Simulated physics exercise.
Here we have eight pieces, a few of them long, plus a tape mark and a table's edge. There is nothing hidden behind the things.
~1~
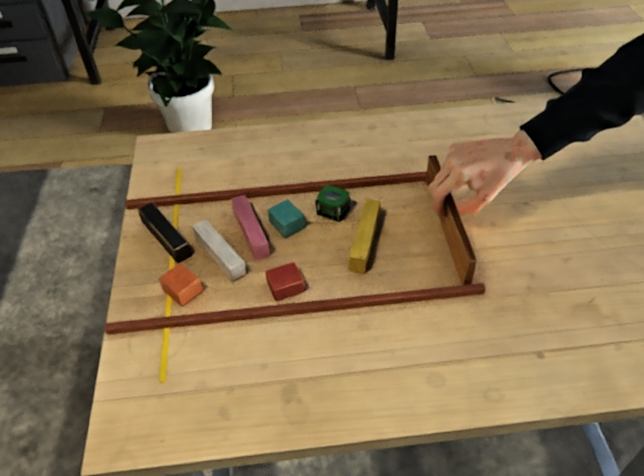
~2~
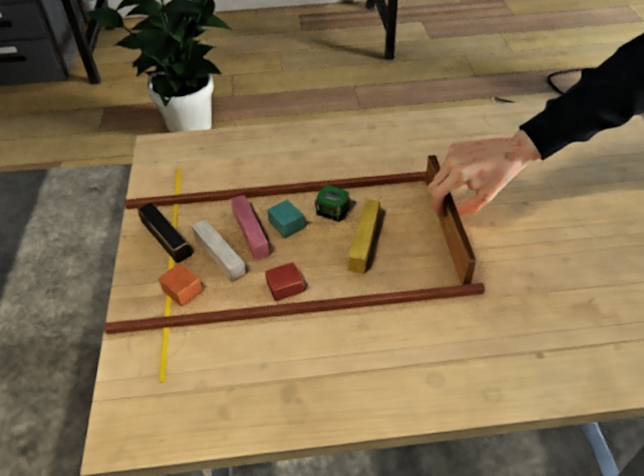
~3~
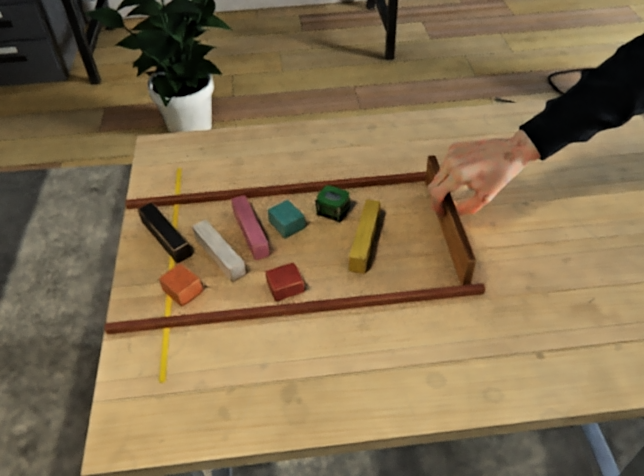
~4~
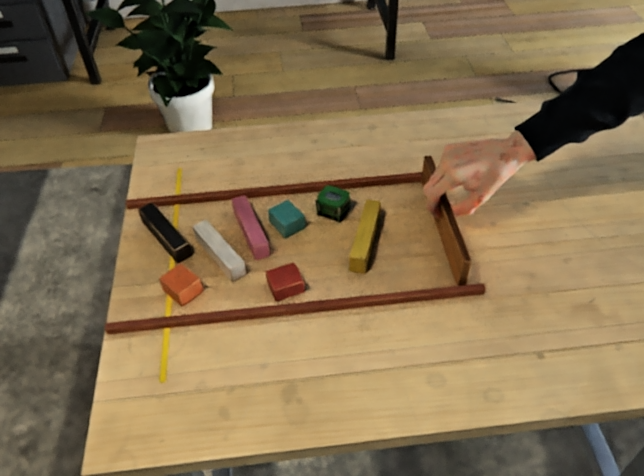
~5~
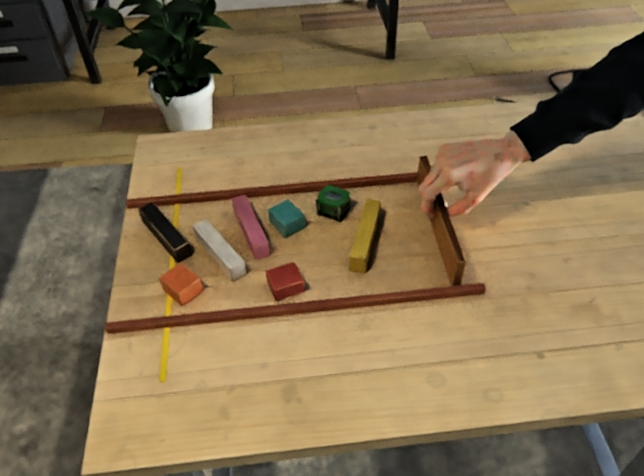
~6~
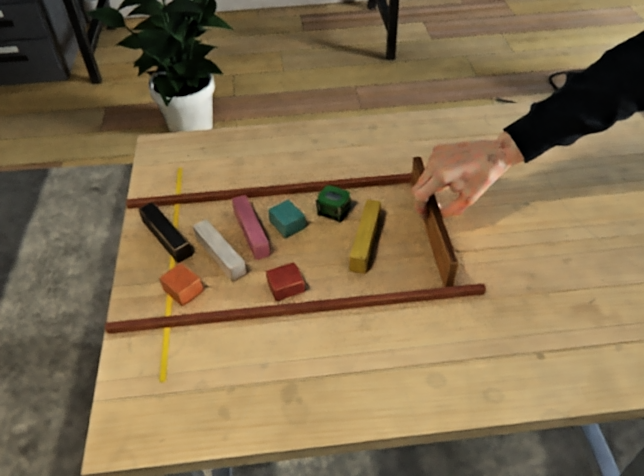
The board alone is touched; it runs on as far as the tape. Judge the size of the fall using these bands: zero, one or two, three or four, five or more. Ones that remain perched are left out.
One or two come down.
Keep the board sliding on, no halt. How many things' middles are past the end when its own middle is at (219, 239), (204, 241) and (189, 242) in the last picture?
Over the end: 0, 0, 1.
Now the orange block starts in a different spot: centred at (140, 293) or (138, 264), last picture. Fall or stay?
Stays put; goes off the edge.
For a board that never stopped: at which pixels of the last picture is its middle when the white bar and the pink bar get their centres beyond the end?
For the white bar, about (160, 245); for the pink bar, about (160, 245).
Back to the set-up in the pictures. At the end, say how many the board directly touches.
Contact count: 3.
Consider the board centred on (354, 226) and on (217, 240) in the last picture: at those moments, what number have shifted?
The first number is 2, the next one 8.
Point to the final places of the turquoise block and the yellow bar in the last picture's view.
Taking them in turn, first comes (139, 229), then (163, 254).
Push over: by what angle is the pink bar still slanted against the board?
Some 35 degrees.
Early on, none off yet; black stick at rest near (165, 232); orange block at rest near (181, 284); white bar at rest near (219, 250).
A while later, none off yet; black stick moving near (158, 234); orange block at rest near (181, 284); white bar travelled a little near (203, 257).
Finally, the number that fall off is one or two; lost, black stick.
